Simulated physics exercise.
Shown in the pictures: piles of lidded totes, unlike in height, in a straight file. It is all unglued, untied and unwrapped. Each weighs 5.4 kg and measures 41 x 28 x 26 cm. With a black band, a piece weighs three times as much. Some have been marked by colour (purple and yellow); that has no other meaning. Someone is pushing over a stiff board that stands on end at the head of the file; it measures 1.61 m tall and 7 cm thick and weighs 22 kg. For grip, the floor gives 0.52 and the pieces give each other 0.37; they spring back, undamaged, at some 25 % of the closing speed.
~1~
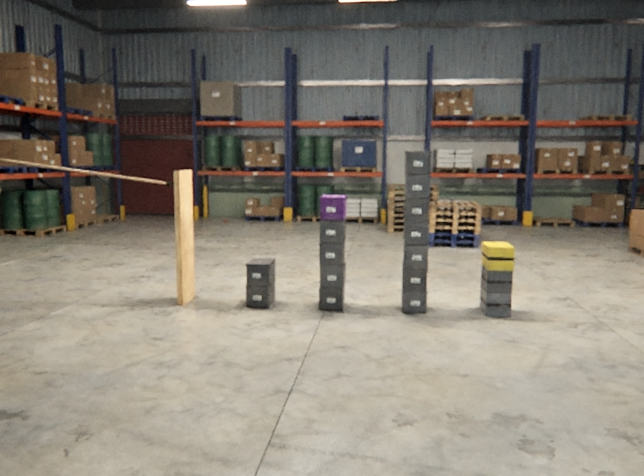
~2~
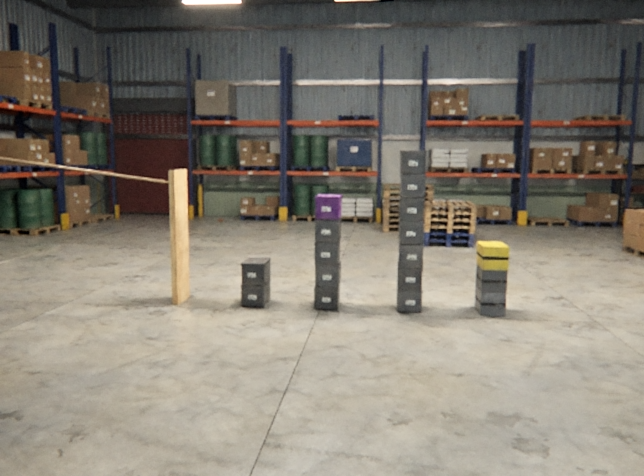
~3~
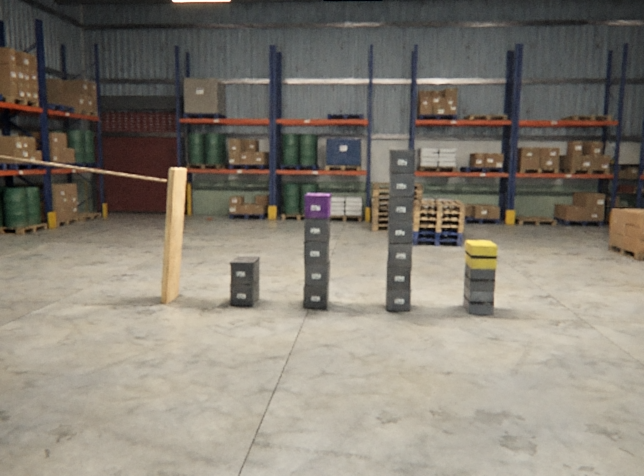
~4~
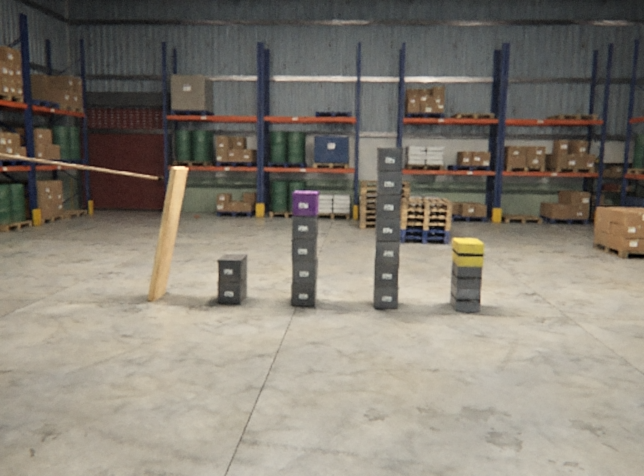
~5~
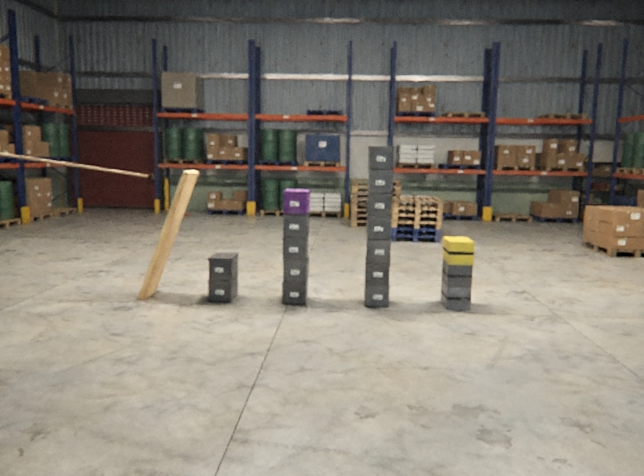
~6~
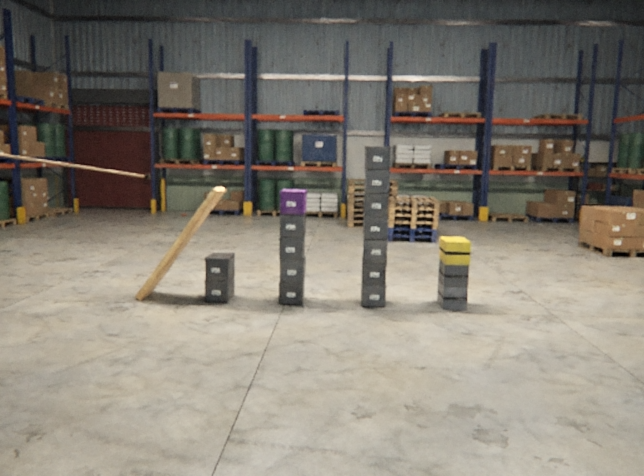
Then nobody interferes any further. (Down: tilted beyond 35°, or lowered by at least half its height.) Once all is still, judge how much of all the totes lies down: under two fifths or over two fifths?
I would say less than two fifths.
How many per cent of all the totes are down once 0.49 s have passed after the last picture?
0 per cent.
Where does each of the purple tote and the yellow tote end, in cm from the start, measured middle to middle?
Approx. distance from start in cm - purple 0, yellow 0.
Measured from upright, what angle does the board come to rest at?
It ends up leaning about 60 degrees from upright.
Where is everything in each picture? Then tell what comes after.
In the first frame (places mark the middle of the side facing us; the camera pans a little), pole end (168, 184) 11 cm short, board 0° from upright; yellow tote (501, 259); purple tote (332, 209); the rest undisturbed.
In the second frame, pole end 6 mm short, board 0° from upright; purple tote (327, 208).
In the third frame, pole end 10 cm in, board 5° from upright; yellow tote (484, 257); the rest undisturbed.
In the fourth frame, pole end (160, 179) 15 cm in, stopped, board 11° from upright; purple tote (304, 205); the rest undisturbed.
In the fifth frame, pole end (150, 177) 15 cm in, stopped, board 21° from upright; purple tote (295, 203); the rest undisturbed.
In the sixth frame, pole end (146, 177) 15 cm in, stopped, board 36° from upright; purple tote (292, 203); yellow tote (458, 253); the rest undisturbed.
Then, 0.07 s after the last picture, board 44° from upright; none of the 17 totes down.
Then, 0.17 s after the last picture, board 57° from upright; none of the 17 totes down.
Then, 0.49 s after the last picture, board 69° from upright; none of the 17 totes down, 1 disturbed.
At rest, board 59° from upright; none of the 17 totes down, 1 disturbed; purple tote unmoved; yellow tote unmoved. That is 0 per cent. As the last picture would show them, middles, purple tote near (294, 202), yellow tote near (454, 250).
